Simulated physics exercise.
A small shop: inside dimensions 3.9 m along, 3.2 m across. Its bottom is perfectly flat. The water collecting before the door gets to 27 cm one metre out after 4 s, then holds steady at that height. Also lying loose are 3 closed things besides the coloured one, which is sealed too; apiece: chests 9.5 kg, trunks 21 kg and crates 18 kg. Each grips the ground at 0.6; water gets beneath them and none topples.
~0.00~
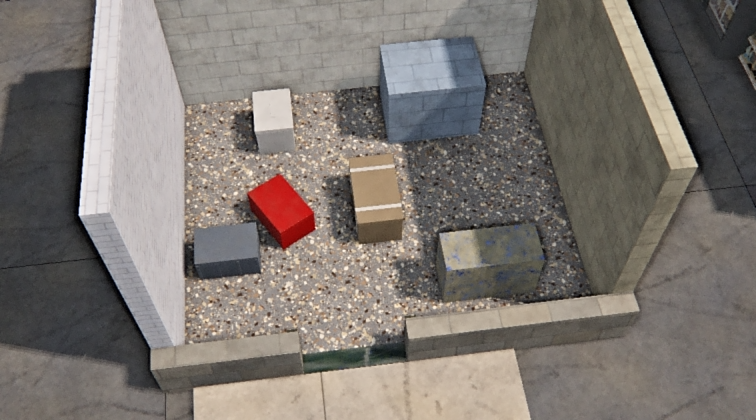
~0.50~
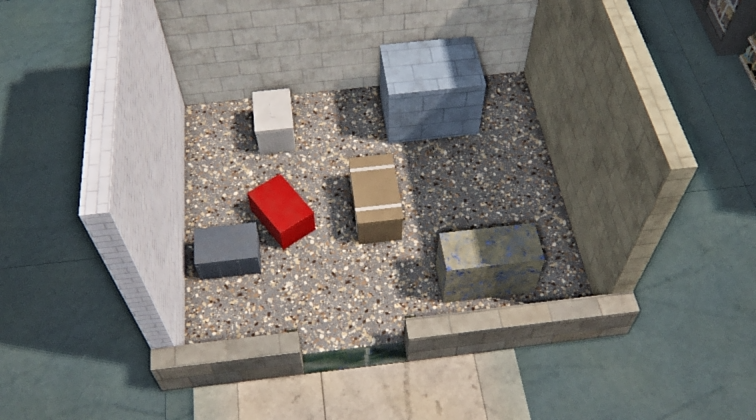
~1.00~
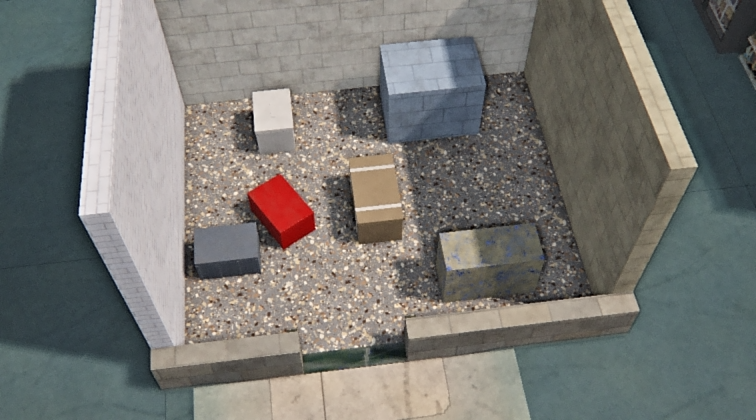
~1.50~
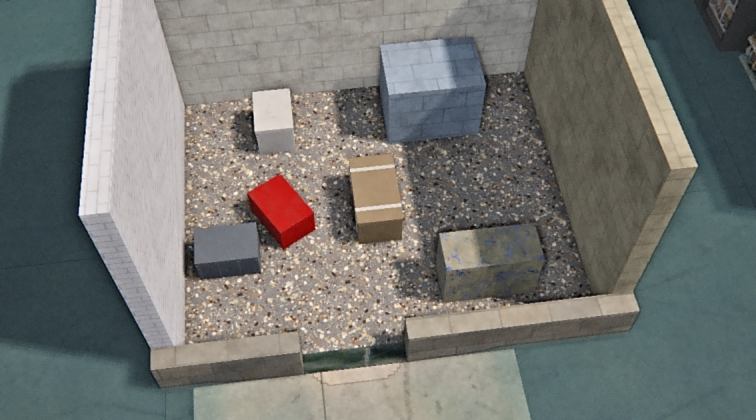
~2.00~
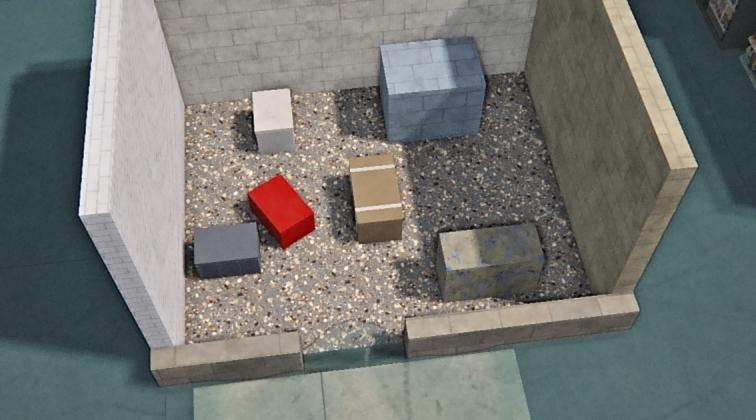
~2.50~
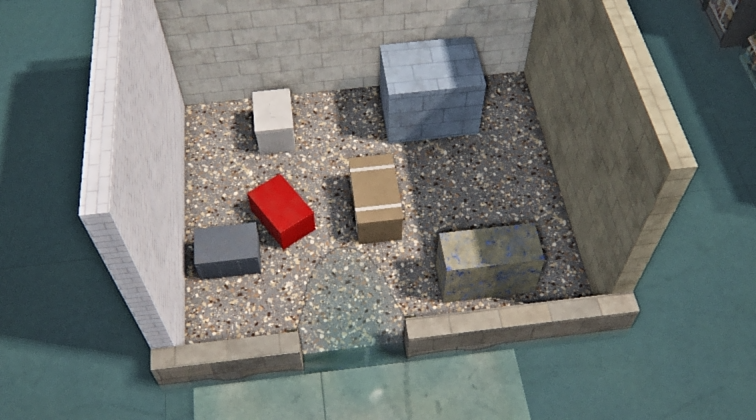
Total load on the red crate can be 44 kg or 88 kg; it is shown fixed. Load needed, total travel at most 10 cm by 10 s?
Lower.
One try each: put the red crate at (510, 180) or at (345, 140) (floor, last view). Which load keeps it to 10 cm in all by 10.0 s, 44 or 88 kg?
The small mass already works; the small mass already works.
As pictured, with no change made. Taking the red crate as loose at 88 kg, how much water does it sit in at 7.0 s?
8 cm, roughly.
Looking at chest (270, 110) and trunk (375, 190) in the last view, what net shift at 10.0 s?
60 cm and 200 cm respectively.
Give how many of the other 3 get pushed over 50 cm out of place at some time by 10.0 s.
It adds up to 2.
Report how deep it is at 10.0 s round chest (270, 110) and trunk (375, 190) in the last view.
I'd estimate 12 cm for the first and 13 cm for the second.
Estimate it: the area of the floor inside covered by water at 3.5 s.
Around 3.0 m2 of it.
After 3.5 s the red crate would be 0 cm from its start with 44 kg and 0 cm from its start with 88 kg; 4 cm of water round it then.
After 4.5 s the red crate would be 0 cm from its start with 44 kg and 0 cm from its start with 88 kg; 7 cm of water round it then.
After 7.0 s the red crate would be 0 cm from its start with 44 kg and 0 cm from its start with 88 kg; 8 cm of water round it then.
After 10.0 s the red crate would be 1 cm from its start with 44 kg and 0 cm from its start with 88 kg; 14 cm of water round it then.
